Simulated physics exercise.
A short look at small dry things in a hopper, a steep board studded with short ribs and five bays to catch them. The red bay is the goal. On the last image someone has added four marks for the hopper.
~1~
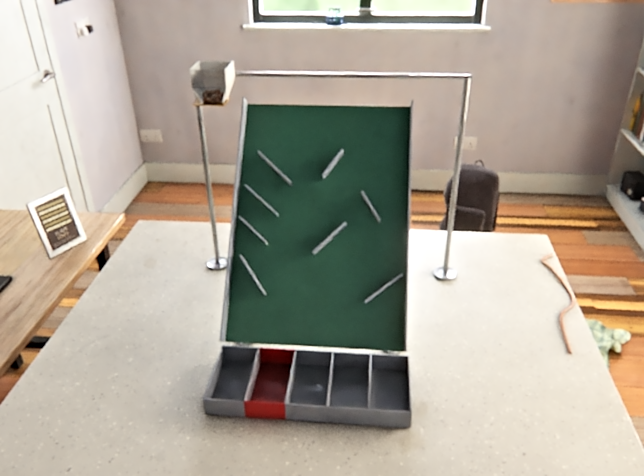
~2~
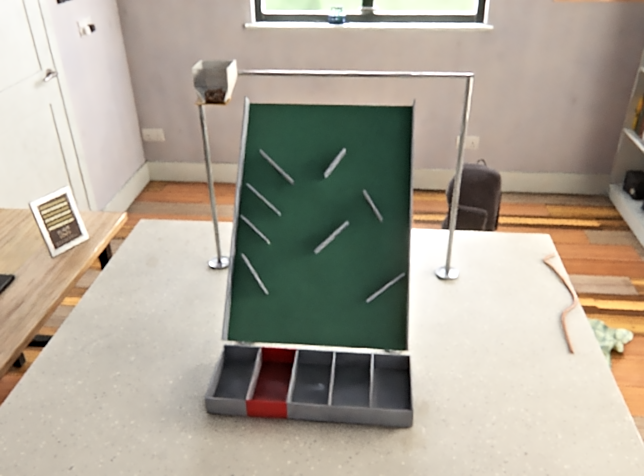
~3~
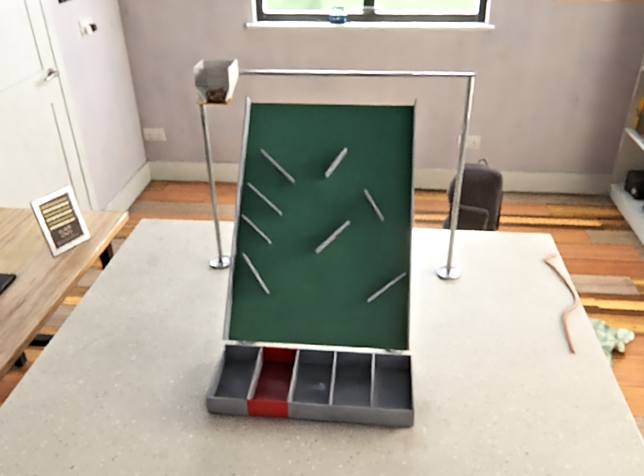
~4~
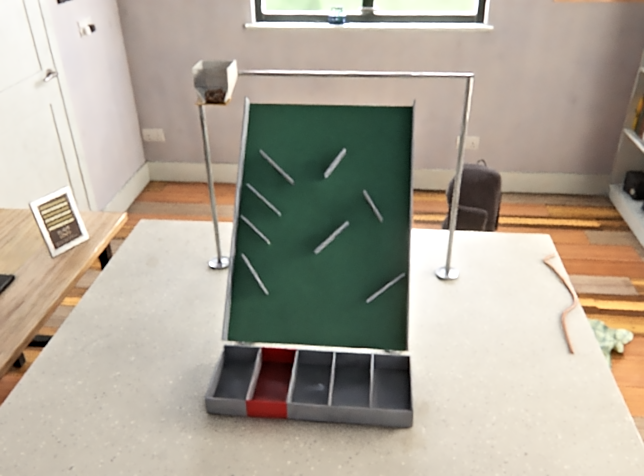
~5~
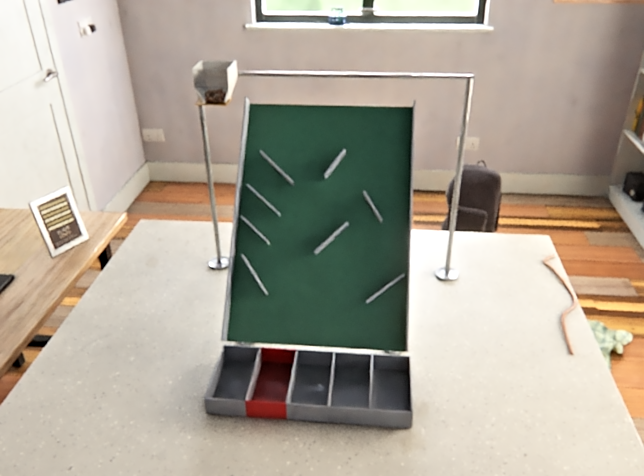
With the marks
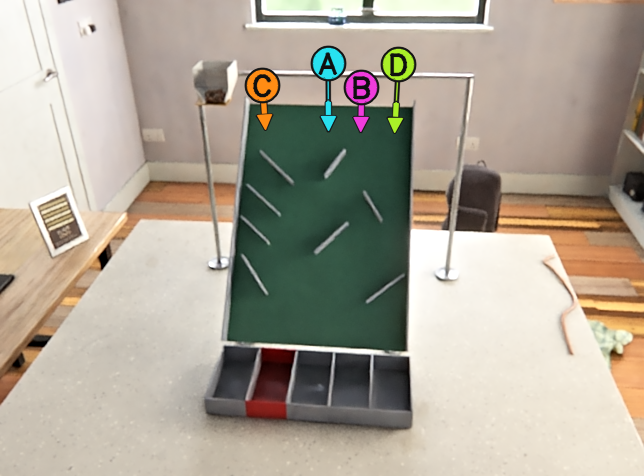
At the start, a small hopper sits above the upper left of a steep green board with short pale ribs, over a grey tray of five bays, the second from left red. The view shifts very slightly, then steadies, while the hopper, board and tray show no movement.
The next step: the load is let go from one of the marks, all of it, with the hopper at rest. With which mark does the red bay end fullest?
The answer is mark A.
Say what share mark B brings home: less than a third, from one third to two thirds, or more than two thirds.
Less than a third.
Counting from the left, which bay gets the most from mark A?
The second.
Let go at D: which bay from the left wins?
It is the third one.
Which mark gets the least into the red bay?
It is D.
On the marked copy, mark A meets the board at (328, 125); mark B meets the board at (360, 126); mark C meets the board at (265, 124); mark D meets the board at (394, 127).
Choosing A, about two thirds in the red bay, about a quarter in other bays, a small part outside the box.
Choosing B, a small part in the red bay, most in other bays, a small part held on the board, a stray few outside the box.
Choosing C, about a third in the red bay, about half in other bays, a small part held on the board.
Choosing D, none in the red bay, nearly all in other bays, a small part held on the board.
